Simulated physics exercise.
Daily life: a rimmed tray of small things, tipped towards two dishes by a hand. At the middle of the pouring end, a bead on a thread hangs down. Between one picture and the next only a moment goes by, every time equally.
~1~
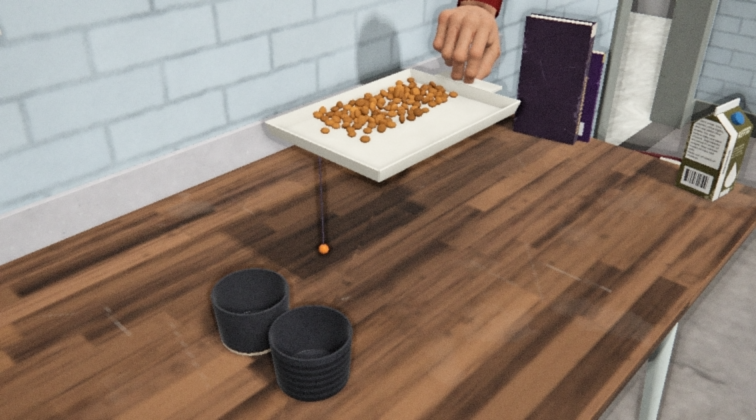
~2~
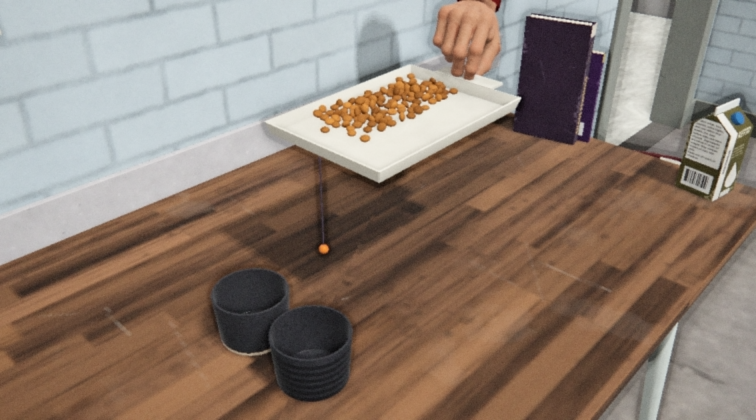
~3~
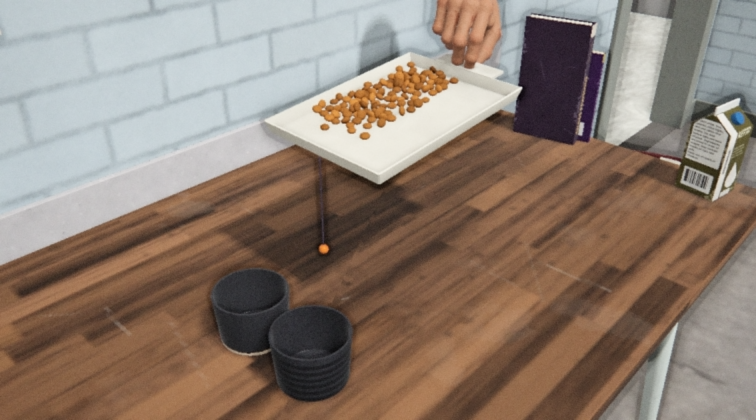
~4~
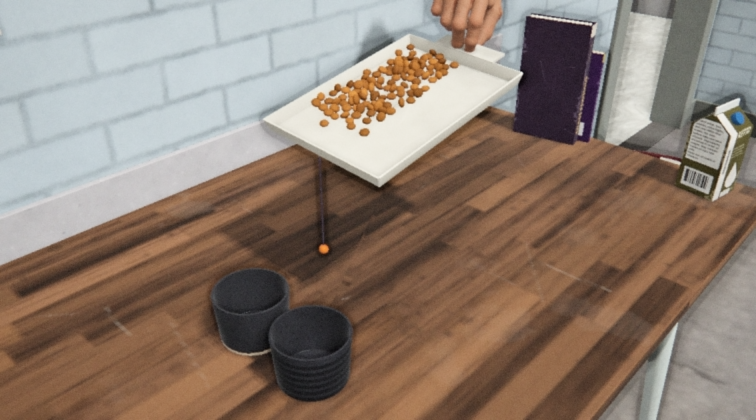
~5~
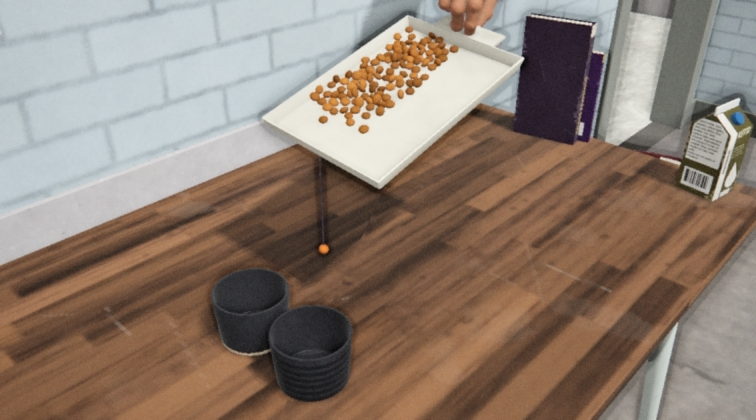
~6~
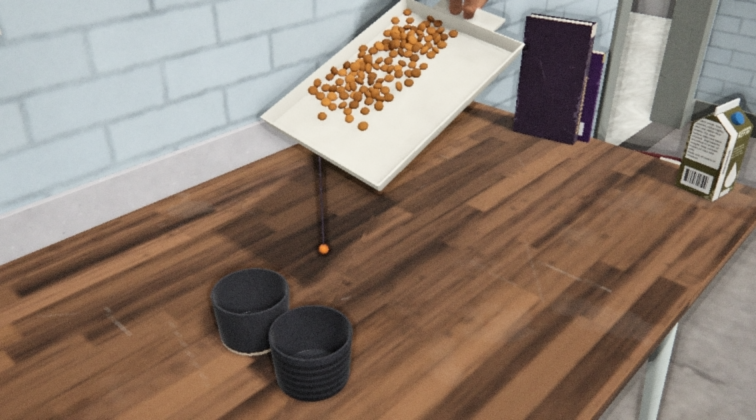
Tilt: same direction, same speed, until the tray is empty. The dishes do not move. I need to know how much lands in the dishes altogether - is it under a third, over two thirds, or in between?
I expect the dishes to end up with a share smaller than a third of the load.
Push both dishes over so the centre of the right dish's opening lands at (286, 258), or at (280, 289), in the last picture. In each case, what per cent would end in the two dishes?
Approximately 10 percent, followed by approximately 10 percent.
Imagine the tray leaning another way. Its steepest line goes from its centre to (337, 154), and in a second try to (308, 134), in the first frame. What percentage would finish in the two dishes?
Roughly 30 percent, then 0 percent.
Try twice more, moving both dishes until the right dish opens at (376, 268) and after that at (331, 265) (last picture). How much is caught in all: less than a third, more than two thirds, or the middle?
For the first try it's less than a third, and for the second it's under a third.
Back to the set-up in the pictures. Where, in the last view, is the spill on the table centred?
About (366, 351) in the last picture.
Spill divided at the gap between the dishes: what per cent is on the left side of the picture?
Reading: Around 0 %.
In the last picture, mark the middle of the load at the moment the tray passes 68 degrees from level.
Around (349, 161).
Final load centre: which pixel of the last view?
Somewhere close to (342, 354) in the last picture.
Soon, tray tipped steeply; most on the tray; a small part in the air.
A while on, tray tipped past a quarter turn; a stray few on the tray; about a quarter in the right dish; a stray few in the left dish; about two thirds outside both; a small part in the air.
Towards the end, tray tipped past a quarter turn; about a quarter in the right dish; a small part in the left dish; most outside both.
Finally, tray tipped past a quarter turn; about a quarter in the right dish; a small part in the left dish; most outside both.
